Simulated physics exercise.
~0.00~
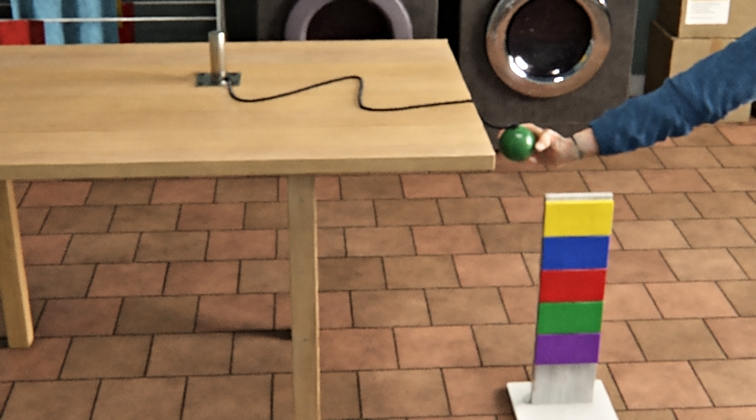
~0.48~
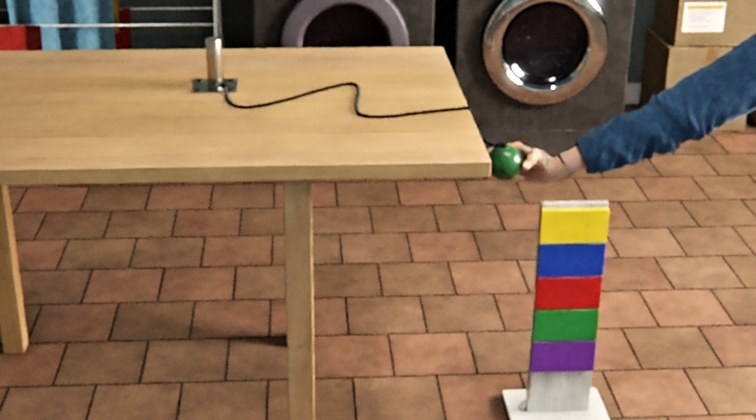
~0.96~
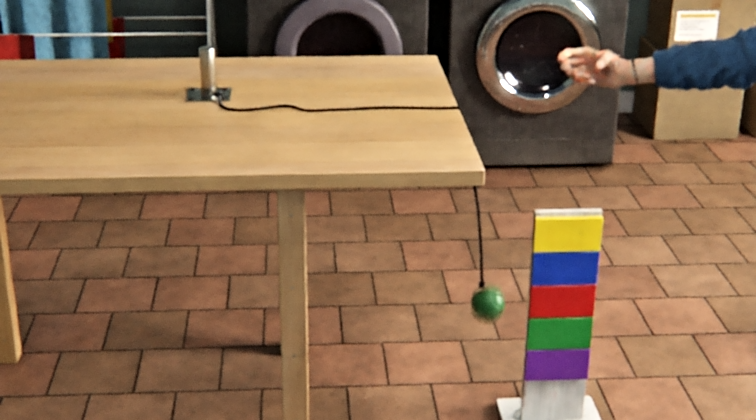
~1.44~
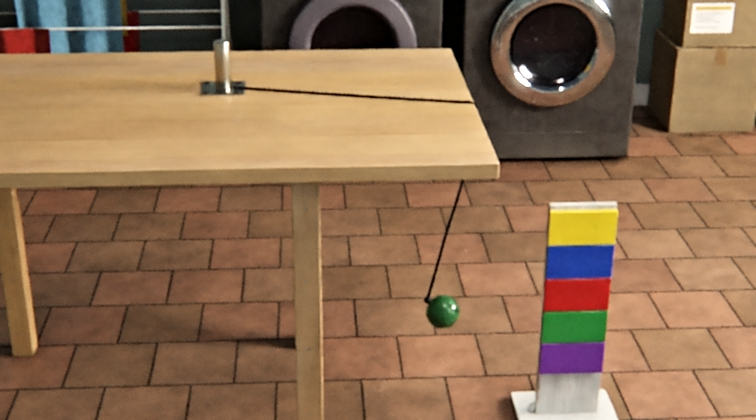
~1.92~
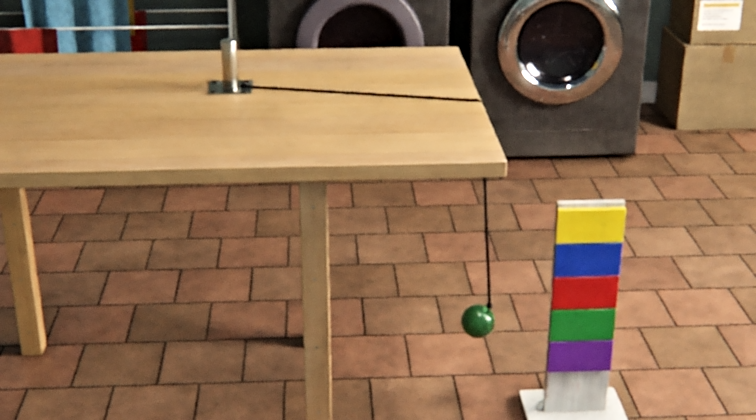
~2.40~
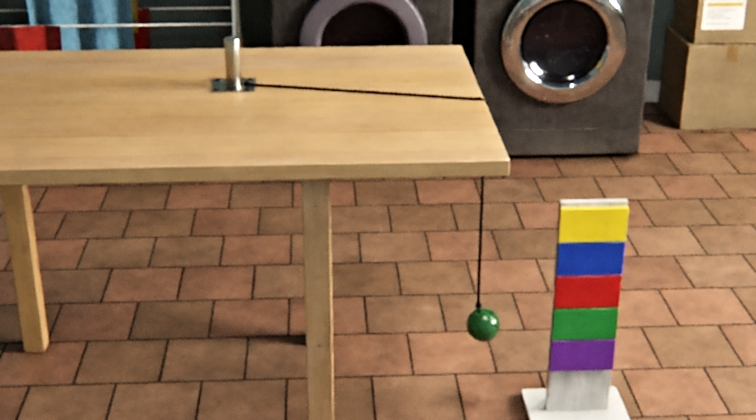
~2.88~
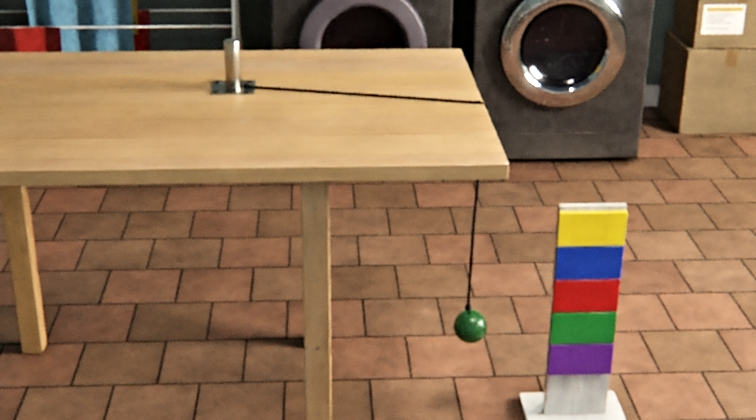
At first, a hand holds a green apple just off the right edge of a wooden table, its dark cord lying in a loose curve from a metal post, next to a board with five coloured bands. The hand shifts slightly down and left, then lets go and draws back to the right. The apple drops below the tabletop on its cord, level with the red band. It swings left as the cord pulls straight across the table, then comes back right. Finally it drifts slightly left, hanging level with the green band.
